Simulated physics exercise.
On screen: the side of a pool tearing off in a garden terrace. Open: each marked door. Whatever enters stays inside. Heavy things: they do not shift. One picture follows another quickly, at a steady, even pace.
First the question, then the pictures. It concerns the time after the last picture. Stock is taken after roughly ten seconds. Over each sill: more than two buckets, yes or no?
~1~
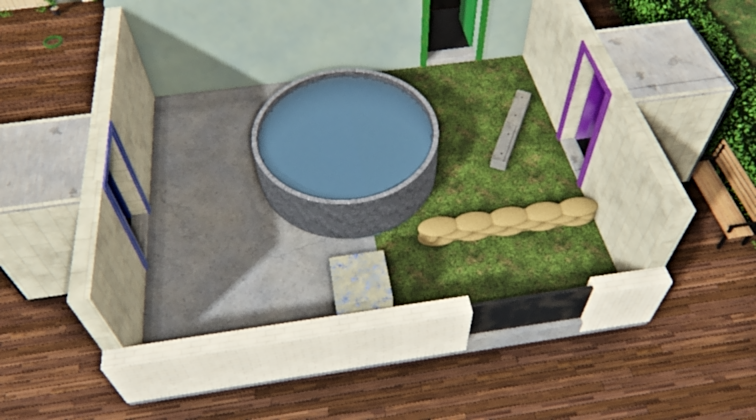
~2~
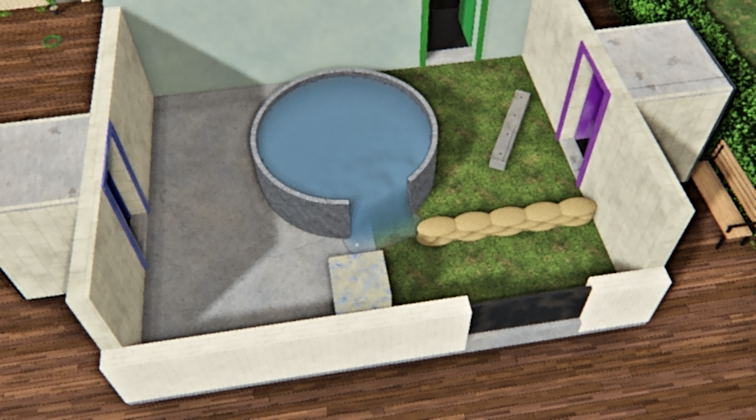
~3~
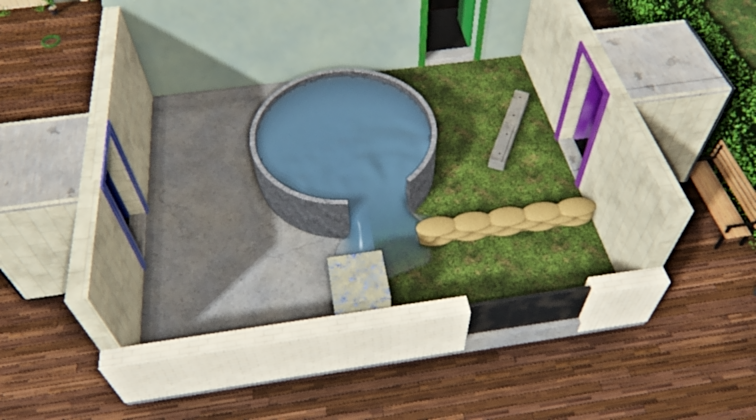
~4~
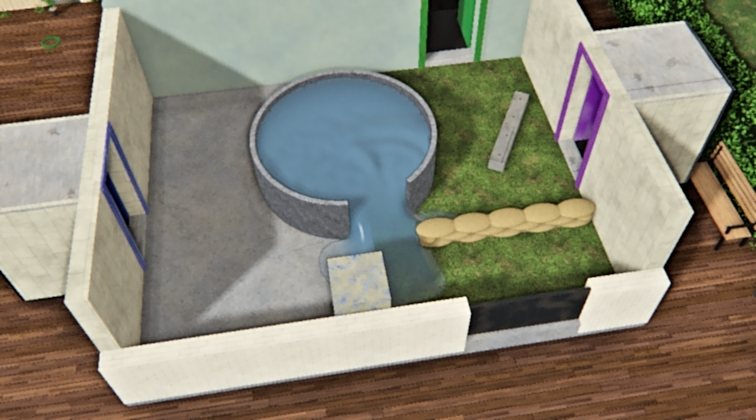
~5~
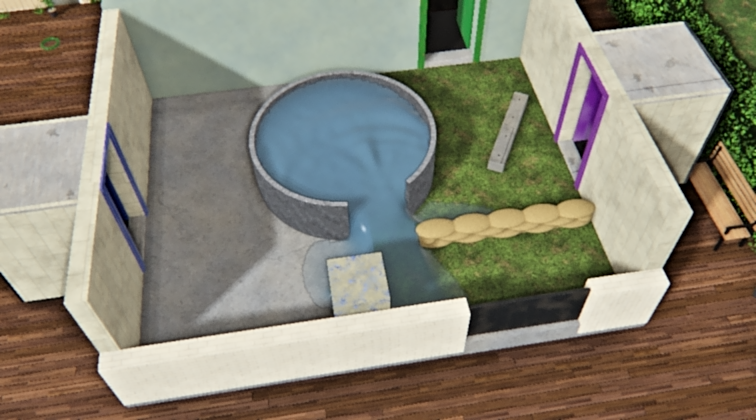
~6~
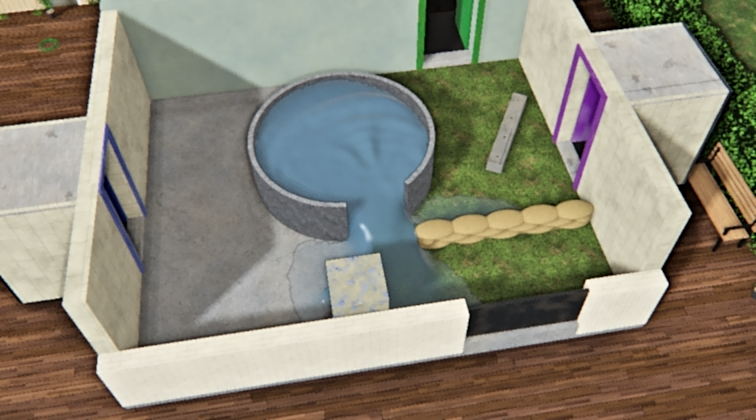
Blue door: Yes, more; purple door: Yes, more; green door: No, not more.
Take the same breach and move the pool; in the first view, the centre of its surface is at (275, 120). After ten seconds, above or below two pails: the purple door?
Purple door: Below the limit.
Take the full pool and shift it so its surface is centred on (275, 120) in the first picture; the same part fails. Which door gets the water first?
First: The door marked blue.
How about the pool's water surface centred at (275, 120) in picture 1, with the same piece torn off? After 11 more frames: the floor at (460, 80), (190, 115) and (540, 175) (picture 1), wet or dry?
Spared, spared, spared.
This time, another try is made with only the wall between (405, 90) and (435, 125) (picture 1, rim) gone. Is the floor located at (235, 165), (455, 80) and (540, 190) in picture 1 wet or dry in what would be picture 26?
Going through them one by one, I'd say high and dry, then waterlogged, then waterlogged.
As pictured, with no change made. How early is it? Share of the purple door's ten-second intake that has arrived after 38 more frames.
Around 25 percent.
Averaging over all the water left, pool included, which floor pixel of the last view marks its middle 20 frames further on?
Near (391, 217) in the last view.
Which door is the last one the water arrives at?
Answer: The green door.
A moment on, water covers 30 % of the floor; the blue door not reached, the purple door not reached, the green door not reached.
Next, water covers 50 % of the floor; the blue door not reached, the purple door not reached, the green door not reached.
Then, water covers 65 % of the floor; the blue door under two buckets in, the purple door under two buckets in, the green door not reached.
Later, water covers 85 % of the floor; the blue door under two buckets in, the purple door over two buckets in, the green door not reached.
In the end, water covers 95 % of the floor; the blue door far over two buckets in, the purple door far over two buckets in, the green door wet at the sill, nothing in.
